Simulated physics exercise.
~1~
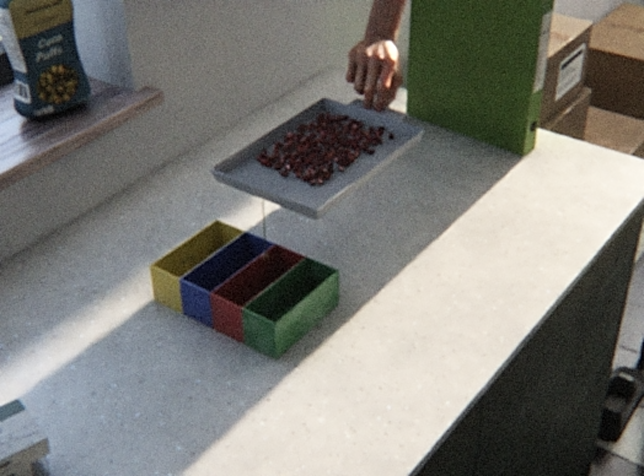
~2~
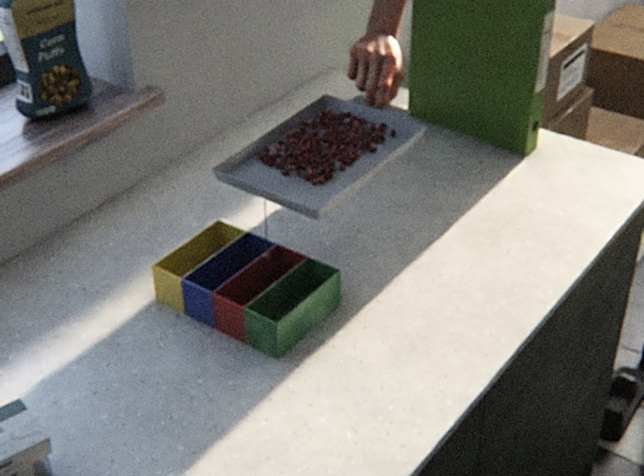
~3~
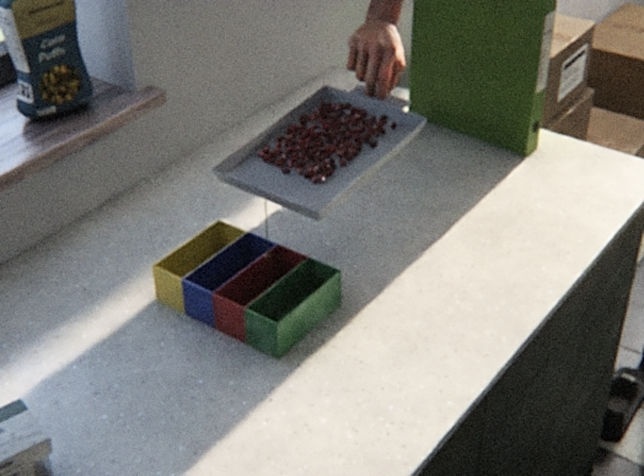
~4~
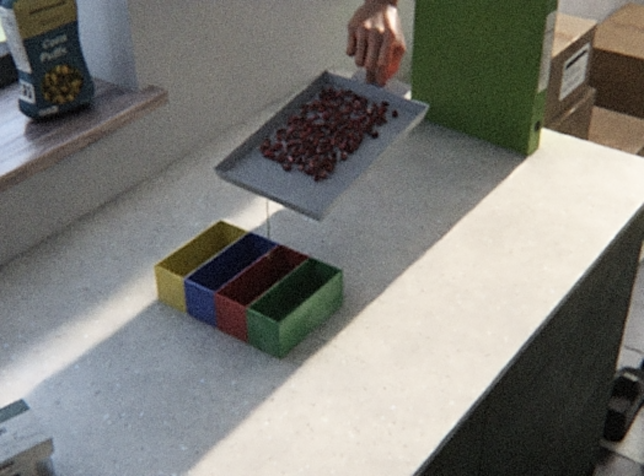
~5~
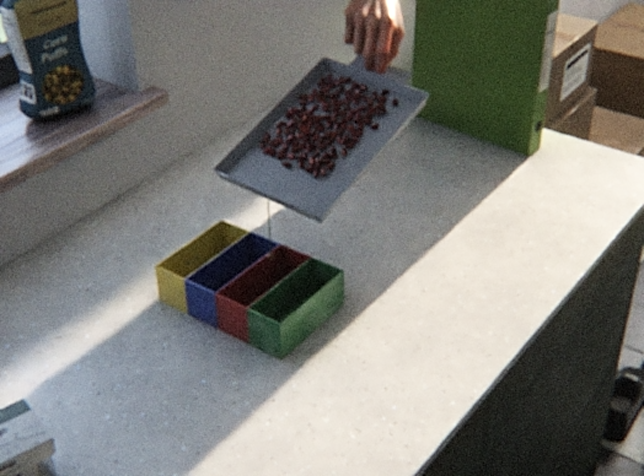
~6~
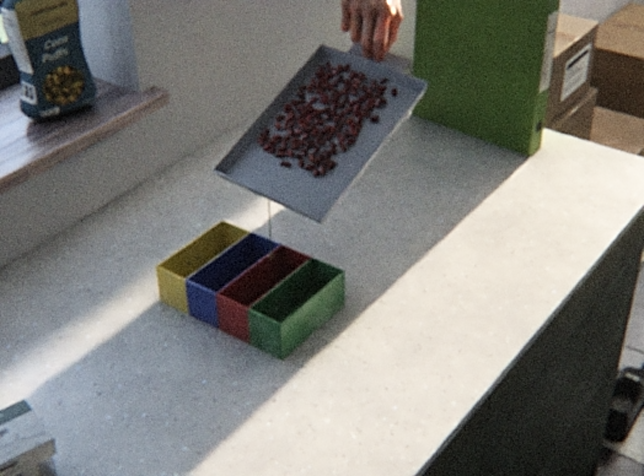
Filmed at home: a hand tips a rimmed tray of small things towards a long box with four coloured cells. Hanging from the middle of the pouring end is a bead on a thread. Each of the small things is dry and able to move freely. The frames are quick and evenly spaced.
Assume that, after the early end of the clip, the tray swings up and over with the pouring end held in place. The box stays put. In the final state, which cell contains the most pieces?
The green one contains the most.
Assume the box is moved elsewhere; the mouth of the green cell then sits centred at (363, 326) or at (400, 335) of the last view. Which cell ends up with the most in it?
Try 1: The blue cell. Try 2: The yellow cell.
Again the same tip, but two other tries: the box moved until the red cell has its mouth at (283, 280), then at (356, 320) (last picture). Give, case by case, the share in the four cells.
Around 100 then around 70 per cent.
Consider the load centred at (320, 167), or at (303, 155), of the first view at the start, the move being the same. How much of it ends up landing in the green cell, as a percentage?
It comes to about 40 per cent the first time and about 40 per cent the second.
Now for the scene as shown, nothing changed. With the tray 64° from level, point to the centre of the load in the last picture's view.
The middle of the pieces lands at roughly (289, 198).
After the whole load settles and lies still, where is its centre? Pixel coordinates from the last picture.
About pixel (282, 332).
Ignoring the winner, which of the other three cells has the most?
Just behind the top cell comes that red cell.
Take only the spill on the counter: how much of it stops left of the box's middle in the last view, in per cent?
That would be roughly 10 per cent.
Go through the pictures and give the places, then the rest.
In the first frame, corners of the pouring end near (216, 168) and (316, 207), level; middle of the load near (326, 147), kidney beans; bead on its thread near (266, 256); yellow cell near (167, 286); blue cell near (196, 300); red cell near (227, 315); green cell near (259, 330).
In the second frame, corners of the pouring end near (217, 168) and (318, 207), level; middle of the load near (328, 145).
In the third frame, corners of the pouring end near (217, 168) and (318, 209), tipped barely, lowest at the right corner; middle of the load near (328, 140).
In the fourth frame, corners of the pouring end near (218, 168) and (319, 211), tipped a little, lowest at the right corner; middle of the load near (329, 131).
In the fifth frame, corners of the pouring end near (218, 168) and (320, 213), tipped clearly, lowest at the right corner; middle of the load near (329, 124).
In the sixth frame, corners of the pouring end near (218, 168) and (320, 215), tipped clearly, lowest at the right corner; middle of the load near (328, 117); yellow cell near (172, 287); blue cell near (202, 301); red cell near (233, 316); green cell near (265, 331).
Shortly afterwards, tray tipped steeply; the bulk on the tray; a little falling or outside the box.
Next, tray tipped past a quarter turn; near a quarter on the tray; near a quarter in the green cell; a little in the red cell; only a few in the blue cell; near a third falling or outside the box.
Some moments later, tray tipped past a quarter turn; near half in the green cell; near a quarter in the red cell; a little in the blue cell; near a quarter falling or outside the box.
In the end, tray tipped past a quarter turn; near half in the green cell; near a quarter in the red cell; a little in the blue cell; none at all in the yellow cell; near a quarter outside the box.
